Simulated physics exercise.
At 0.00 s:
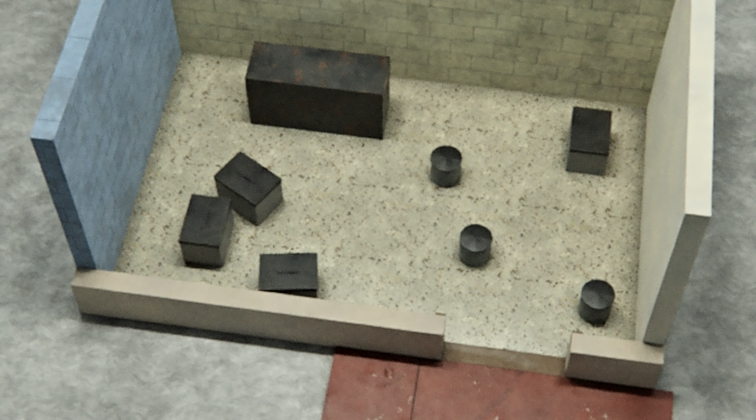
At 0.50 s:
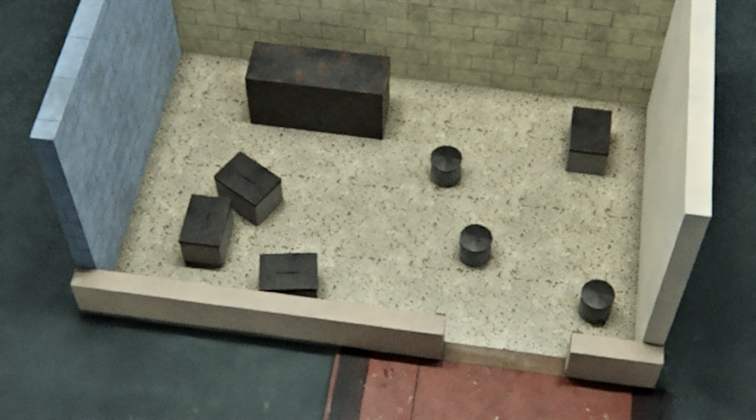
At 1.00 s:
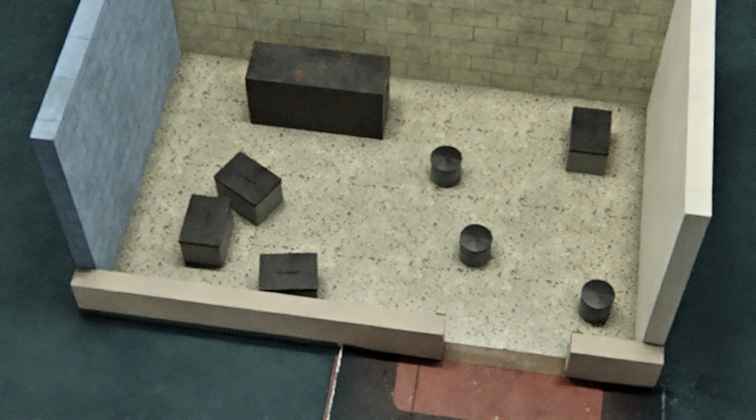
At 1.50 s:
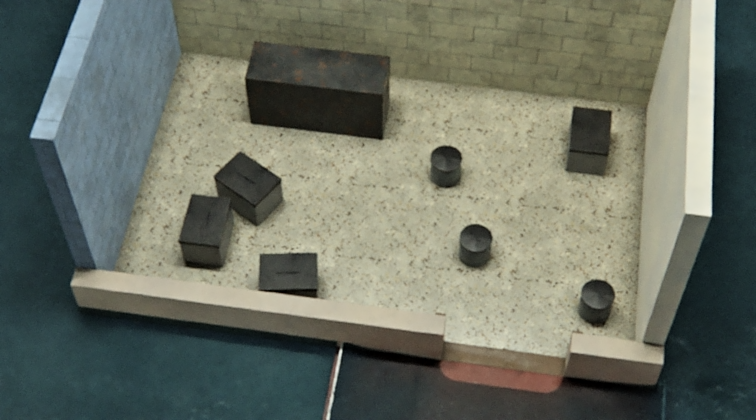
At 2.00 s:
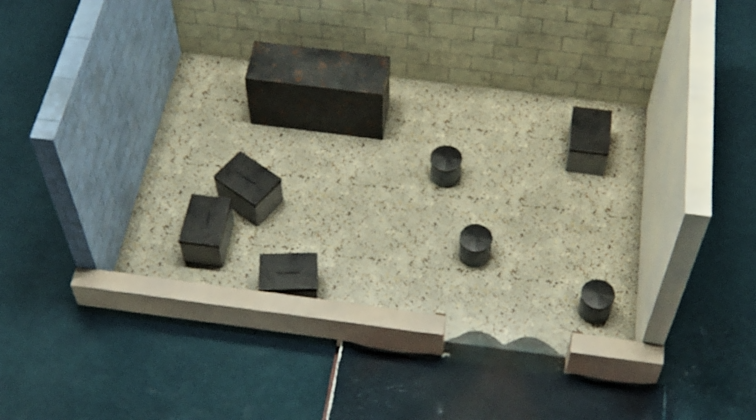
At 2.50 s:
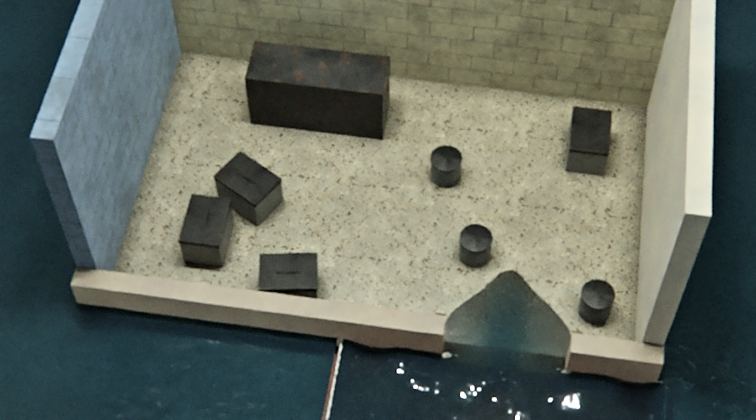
Corner store interior with dark boxes and drums standing still as dark water rises outside and spreads in through the door gap.
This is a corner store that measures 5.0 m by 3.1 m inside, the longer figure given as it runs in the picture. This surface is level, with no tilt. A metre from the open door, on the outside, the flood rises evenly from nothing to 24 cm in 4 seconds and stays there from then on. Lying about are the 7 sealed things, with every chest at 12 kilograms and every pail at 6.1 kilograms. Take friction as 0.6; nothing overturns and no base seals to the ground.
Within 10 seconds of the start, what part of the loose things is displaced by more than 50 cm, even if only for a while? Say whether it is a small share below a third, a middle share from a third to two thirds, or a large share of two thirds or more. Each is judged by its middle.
A middle share, from a third to two thirds.
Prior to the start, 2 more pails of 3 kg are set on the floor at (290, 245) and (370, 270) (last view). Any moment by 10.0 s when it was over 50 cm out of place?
Well, the first one stays under the mark, and the second stays under the mark.
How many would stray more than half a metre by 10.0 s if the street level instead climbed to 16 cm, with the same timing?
That would give 1.
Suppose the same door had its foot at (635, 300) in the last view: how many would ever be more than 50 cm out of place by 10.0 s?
That gives 6 of them.
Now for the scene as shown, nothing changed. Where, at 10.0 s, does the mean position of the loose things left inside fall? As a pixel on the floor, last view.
Somewhere near (336, 184).
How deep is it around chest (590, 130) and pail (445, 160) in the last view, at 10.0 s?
Close to 17 and 11 centimetres.
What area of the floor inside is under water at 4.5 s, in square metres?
Roughly 7.0 m2 of it is wet.
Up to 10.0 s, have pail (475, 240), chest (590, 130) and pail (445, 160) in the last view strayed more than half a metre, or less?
One by one in that order: Above; above; above.
After 3.5 s 0 of 7 are over 50 cm from their spots; 0 afloat.
After 4.5 s 1 of 7 are over 50 cm from their spots; 0 afloat.
After 7.0 s 2 of 7 are over 50 cm from their spots; 3 afloat.
After 10.0 s 3 of 7 are over 50 cm from their spots, and 3 have been at some point; 5 afloat.
